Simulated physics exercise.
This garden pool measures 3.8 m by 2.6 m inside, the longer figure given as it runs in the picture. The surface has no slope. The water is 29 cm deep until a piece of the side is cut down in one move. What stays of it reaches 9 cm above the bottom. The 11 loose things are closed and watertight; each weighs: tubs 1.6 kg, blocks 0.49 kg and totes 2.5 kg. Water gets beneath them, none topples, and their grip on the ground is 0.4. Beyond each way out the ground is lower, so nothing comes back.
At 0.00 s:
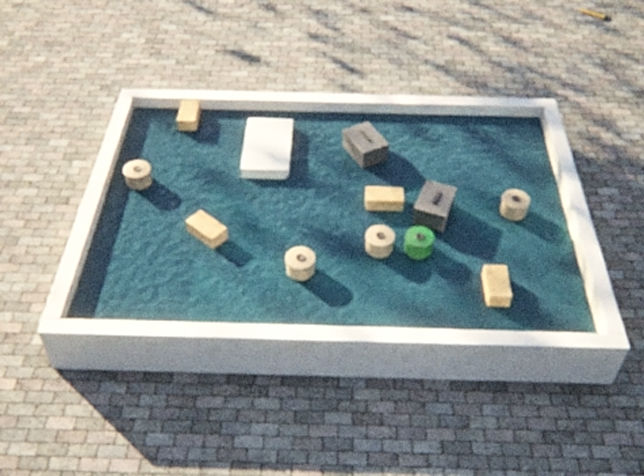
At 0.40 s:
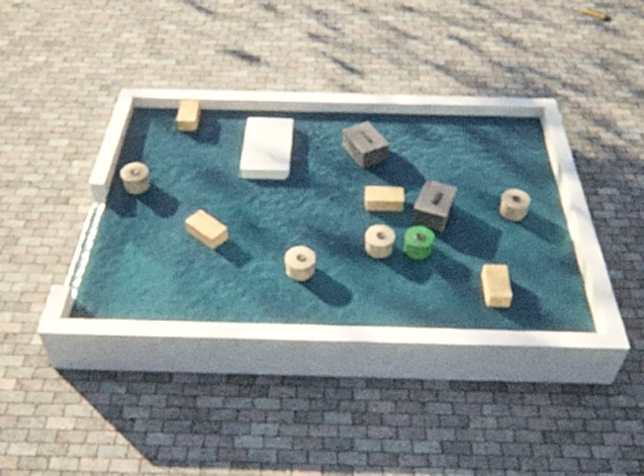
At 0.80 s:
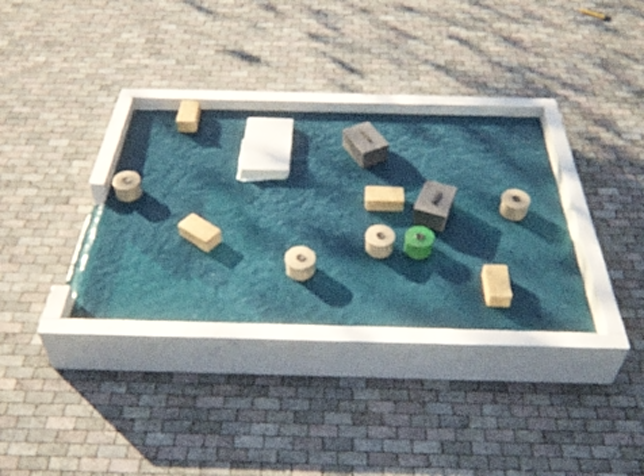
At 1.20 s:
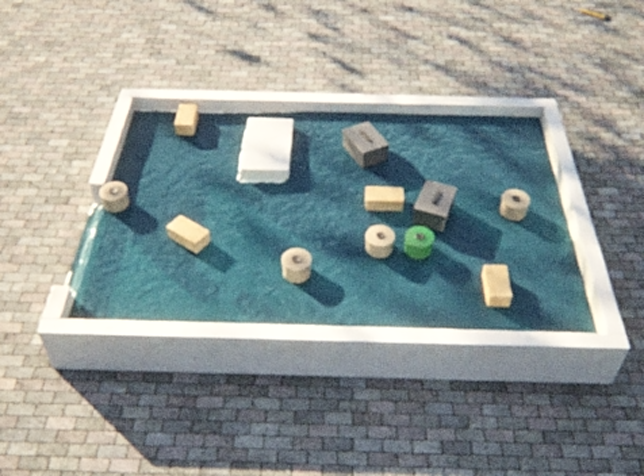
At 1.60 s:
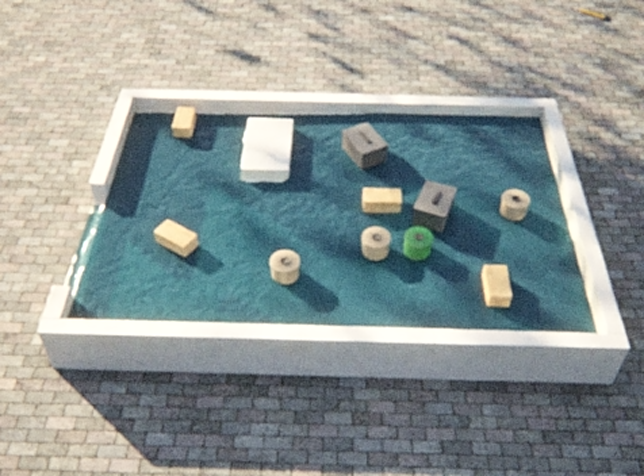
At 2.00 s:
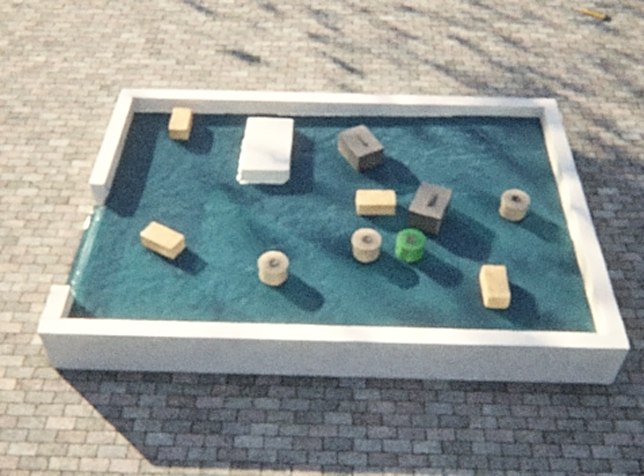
Garden pool on paving, a gap opening in its left wall, a pale round tub drifting out and other floating objects shifting left.
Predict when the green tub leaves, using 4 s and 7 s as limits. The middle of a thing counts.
That happens after the second time or never.
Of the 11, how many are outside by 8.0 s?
I count 2.
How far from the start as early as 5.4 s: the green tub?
About 50 cm.
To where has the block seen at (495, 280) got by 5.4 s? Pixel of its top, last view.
At about (464, 288).
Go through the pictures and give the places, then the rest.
The green tub at (420, 237), afloat; about 2770 L in view; 0 of 11 have shifted, in the first picture.
The green tub at (420, 237), afloat; about 2740 L in view; 0 of 11 have shifted, in the second picture.
The green tub at (420, 237), afloat; about 2690 L in view; 2 of 11 have shifted, in the third picture.
The green tub at (420, 237), afloat; about 2650 L in view; 2 of 11 have shifted, in the fourth picture.
The green tub at (419, 237), afloat; 28 cm deep round most things; 4 of 11 have shifted, in the fifth picture.
The green tub at (411, 239), afloat, 6 cm from its start; 27 cm deep round most things; 7 of 11 have shifted, in the sixth picture.
After 2.8 s the green tub is near (393, 243), 0.2 m from its start, afloat; 1 of 11 are out; 10 afloat.
After 5.4 s the green tub is near (361, 250), 0.5 m from its start, afloat; 2 of 11 are out; 9 afloat.
After 8.0 s the green tub is near (333, 254), 0.7 m from its start, afloat; 2 of 11 are out; 9 afloat.
After 12.0 s the green tub is near (279, 265), 1.1 m from its start, afloat; 3 of 11 are out; 8 afloat.
